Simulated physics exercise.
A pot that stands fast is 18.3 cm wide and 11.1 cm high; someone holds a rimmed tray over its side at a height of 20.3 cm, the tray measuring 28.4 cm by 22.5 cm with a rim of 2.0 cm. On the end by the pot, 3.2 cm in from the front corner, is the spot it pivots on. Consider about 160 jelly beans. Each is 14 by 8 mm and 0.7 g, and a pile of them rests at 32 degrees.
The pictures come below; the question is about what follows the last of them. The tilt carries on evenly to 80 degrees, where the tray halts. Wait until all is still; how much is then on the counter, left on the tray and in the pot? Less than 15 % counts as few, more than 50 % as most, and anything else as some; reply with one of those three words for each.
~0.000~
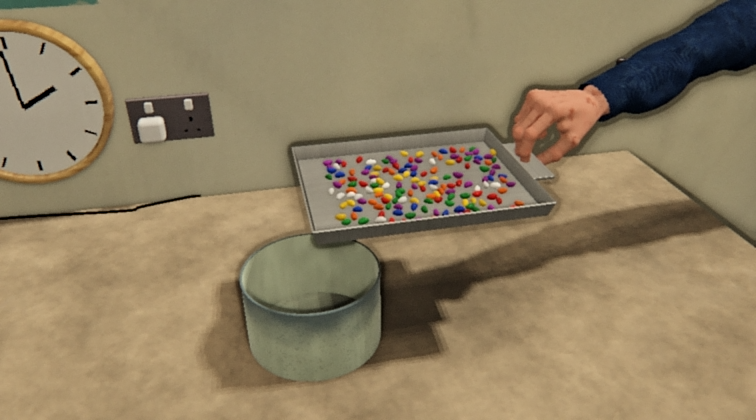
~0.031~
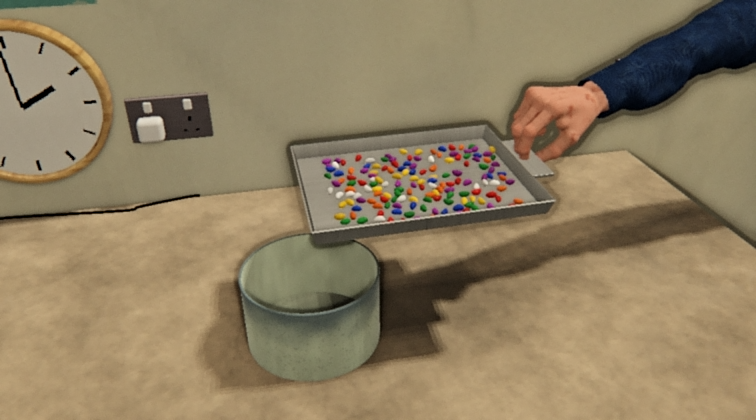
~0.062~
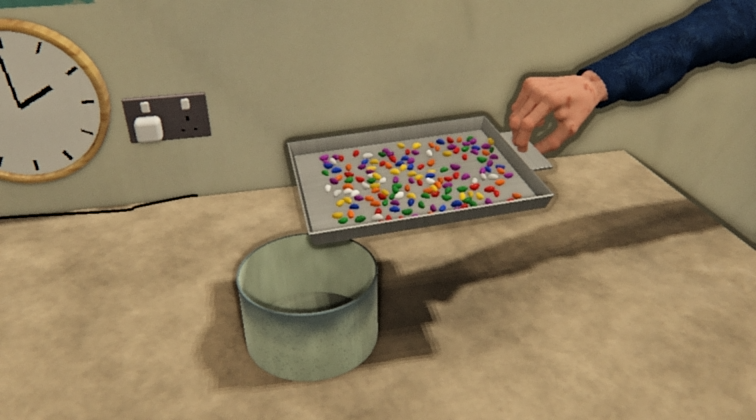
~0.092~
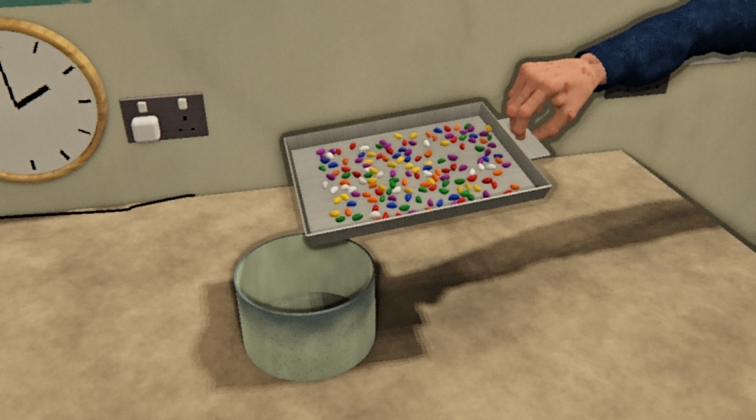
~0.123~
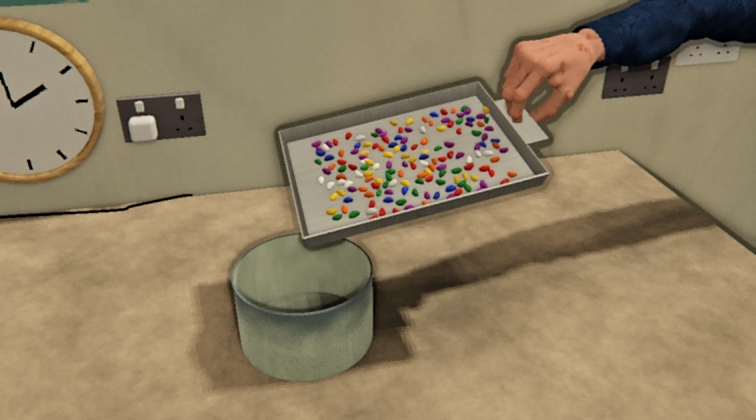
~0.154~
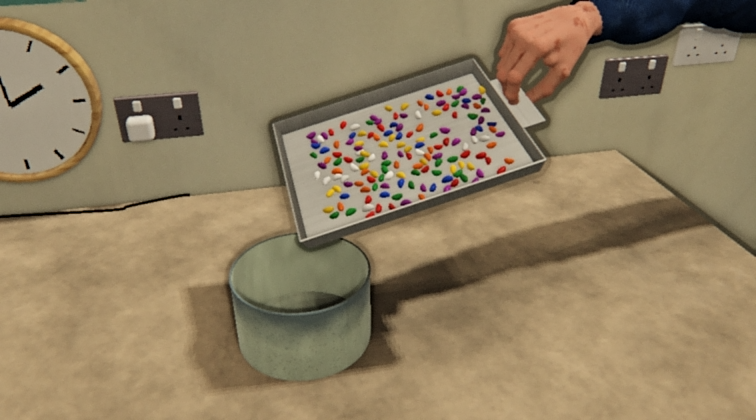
Here it is: Counter: Most, tray: Few, pot: Few.
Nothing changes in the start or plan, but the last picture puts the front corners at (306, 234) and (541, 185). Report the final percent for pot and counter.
In the pot: 5 per cent; on the counter: 85 per cent.
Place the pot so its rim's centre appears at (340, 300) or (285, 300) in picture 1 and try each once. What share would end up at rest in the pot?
In order, about 40 and about 70 per cent.
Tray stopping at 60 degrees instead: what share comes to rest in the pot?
In that case, near 5 percent.
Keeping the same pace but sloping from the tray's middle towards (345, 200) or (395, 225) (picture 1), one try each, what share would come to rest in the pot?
I'd put it at about 25 per cent for the first tilt and about 5 per cent for the second.
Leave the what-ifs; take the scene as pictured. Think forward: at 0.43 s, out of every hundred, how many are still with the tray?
Something like 100 percent, roughly.
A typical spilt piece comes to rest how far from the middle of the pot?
Some 22 cm.
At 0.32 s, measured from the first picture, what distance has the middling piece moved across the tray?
2 cm.
Then, at 0.32 s, tilt 53 degrees; the tray holds 100 %, the pot 0 %.
After 0.43 s, tilt 74 degrees; the tray holds 100 %, the pot 0 %.
Then, at 0.67 s, tilt 80 degrees; the tray holds 5 %, the pot 0 %.
In the end, at 2.2 s, counter 95 %, tray 0 %, pot 5 %.
